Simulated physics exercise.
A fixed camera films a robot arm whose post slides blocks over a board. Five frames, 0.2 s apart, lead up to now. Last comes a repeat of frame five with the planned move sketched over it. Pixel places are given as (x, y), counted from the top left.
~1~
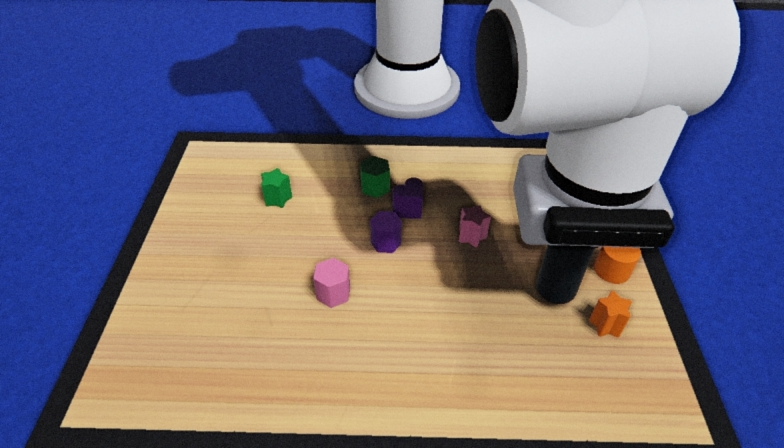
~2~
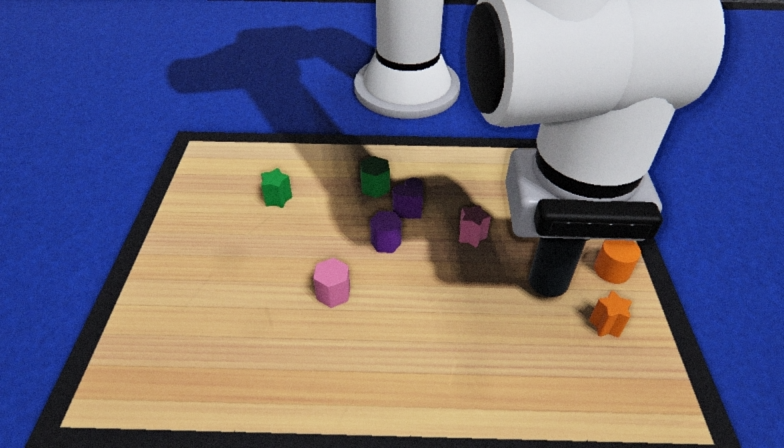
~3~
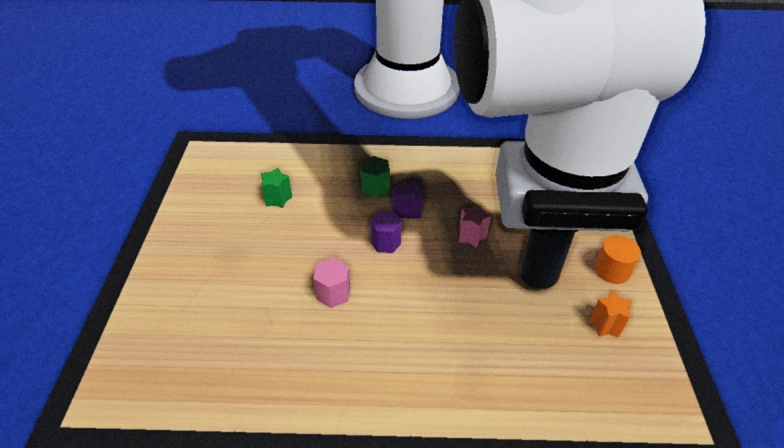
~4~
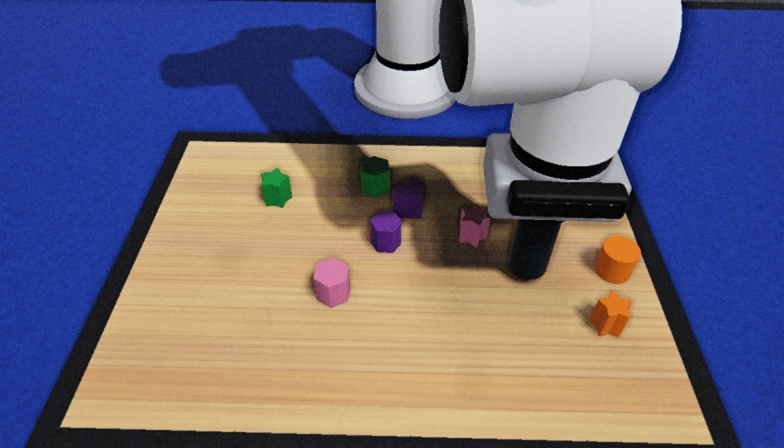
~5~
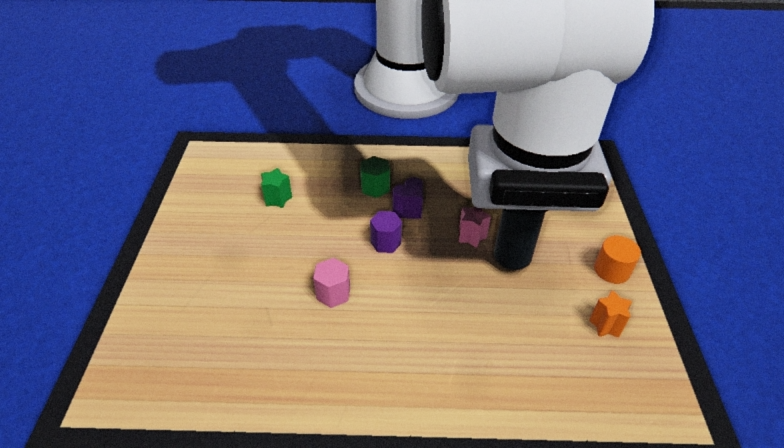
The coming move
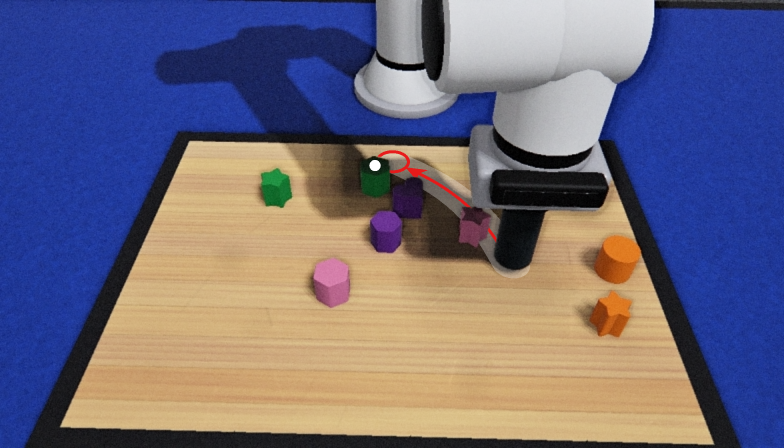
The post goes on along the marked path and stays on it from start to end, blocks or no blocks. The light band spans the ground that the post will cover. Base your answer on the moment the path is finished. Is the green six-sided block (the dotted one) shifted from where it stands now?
I expect not.
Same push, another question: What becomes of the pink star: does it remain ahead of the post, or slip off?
I'm fairly sure the pink star slides away from the front of the post at some point.
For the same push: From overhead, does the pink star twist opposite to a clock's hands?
Final answer: Yes.
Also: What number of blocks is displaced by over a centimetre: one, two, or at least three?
Only one block.
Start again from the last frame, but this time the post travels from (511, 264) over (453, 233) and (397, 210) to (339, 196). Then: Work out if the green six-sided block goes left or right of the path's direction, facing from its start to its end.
So, looking from the first point of the path to the last, the green six-sided block moves rightwards.
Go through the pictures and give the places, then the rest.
The first frame shows lower end of the post at (556, 288), tops of blocks, green six-sided block at (375, 166), pink star at (475, 214).
The second frame shows post at (549, 282), blocks as before.
The third frame shows post at (539, 274), blocks as before.
The fourth frame shows post at (527, 265), blocks as before.
The fifth frame shows post at (513, 256), green six-sided block at (375, 166), pink star at (475, 214).
The drawn path runs from (511, 264) by way of (480, 219) and (439, 185) to (393, 162); the dot is on the green six-sided block.
What follows on the original path. One third of the way, post at (481, 210); pink star at (457, 205), turned 65° anticlockwise.
Two thirds of the way, post at (440, 177); pink star at (456, 204), turned 80° anticlockwise.
At the end, post at (393, 154); green six-sided block not moved; pink star at (456, 204), turned 80° anticlockwise.
